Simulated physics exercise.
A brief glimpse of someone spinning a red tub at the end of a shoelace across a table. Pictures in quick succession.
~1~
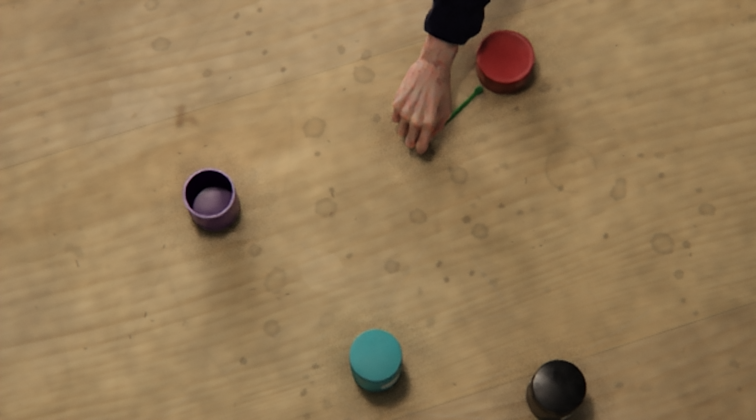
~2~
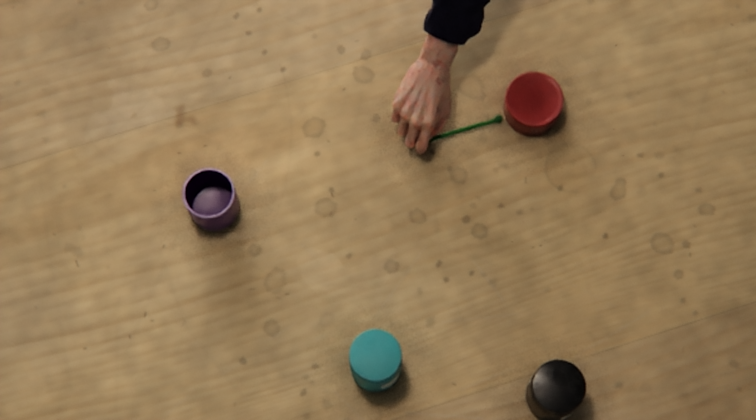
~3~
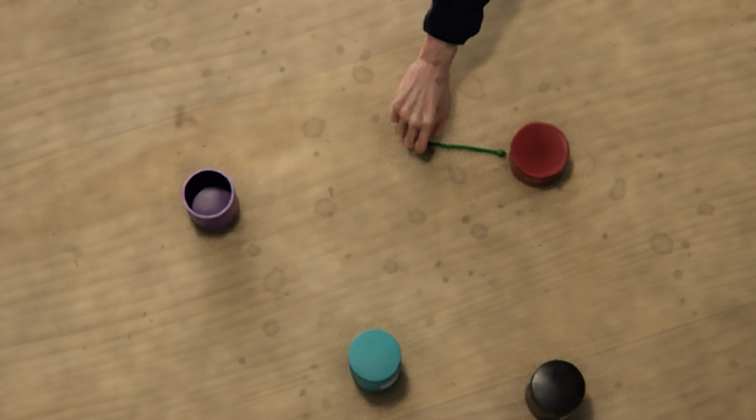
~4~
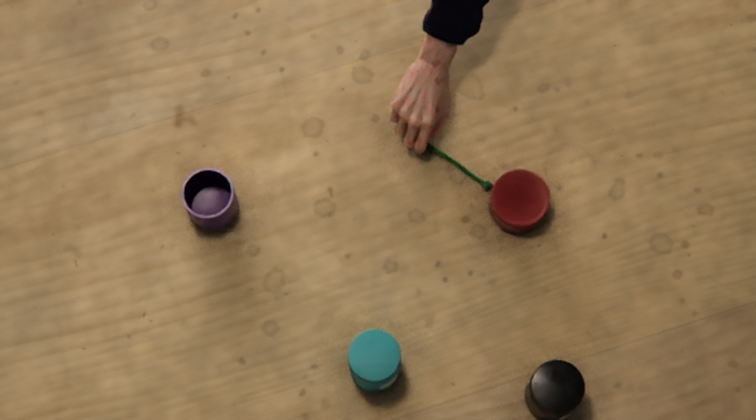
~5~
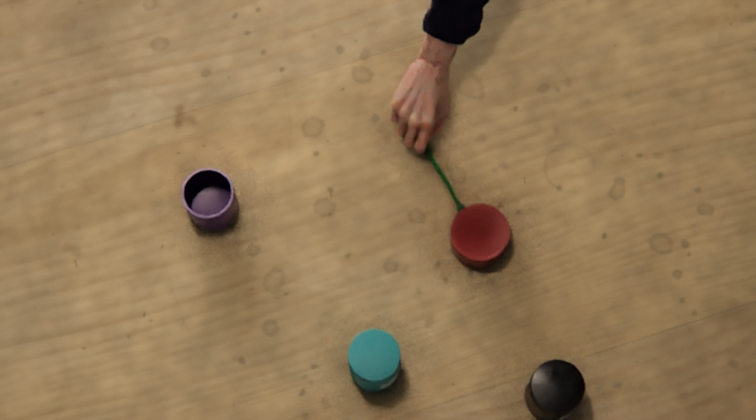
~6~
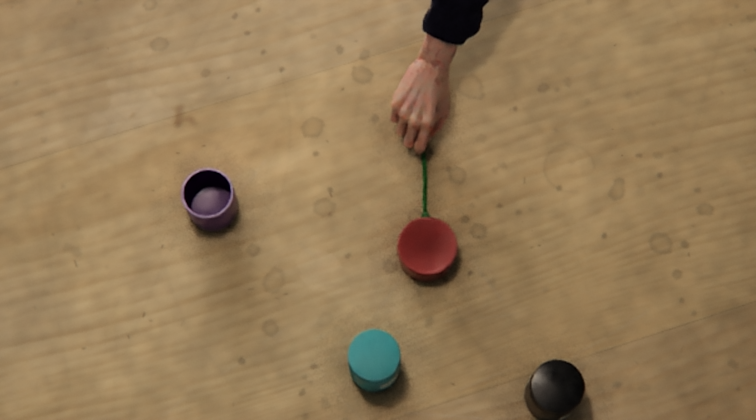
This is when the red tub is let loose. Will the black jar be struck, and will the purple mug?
Black jar: No, spared; purple mug: Yes, struck.
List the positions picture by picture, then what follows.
Red tub (506, 56); black jar (560, 386); purple mug (209, 193); turquoise jar (376, 355), in the first frame.
Red tub (534, 99), in the second frame.
Red tub (540, 150), in the third frame.
Red tub (521, 198), in the fourth frame.
Red tub (480, 232), in the fifth frame.
Red tub (427, 246); black jar (558, 386); purple mug (207, 193); turquoise jar (374, 355); going round clockwise, in the sixth frame.
Then, 0.08 s past the final frame, tub near (322, 235).
Then, 0.20 s past the final frame, tub near (231, 227); purple mug pushed aside.
When it is over, tub near (196, 228); purple mug pushed aside. The black jar remains clear and the purple mug takes the knock.
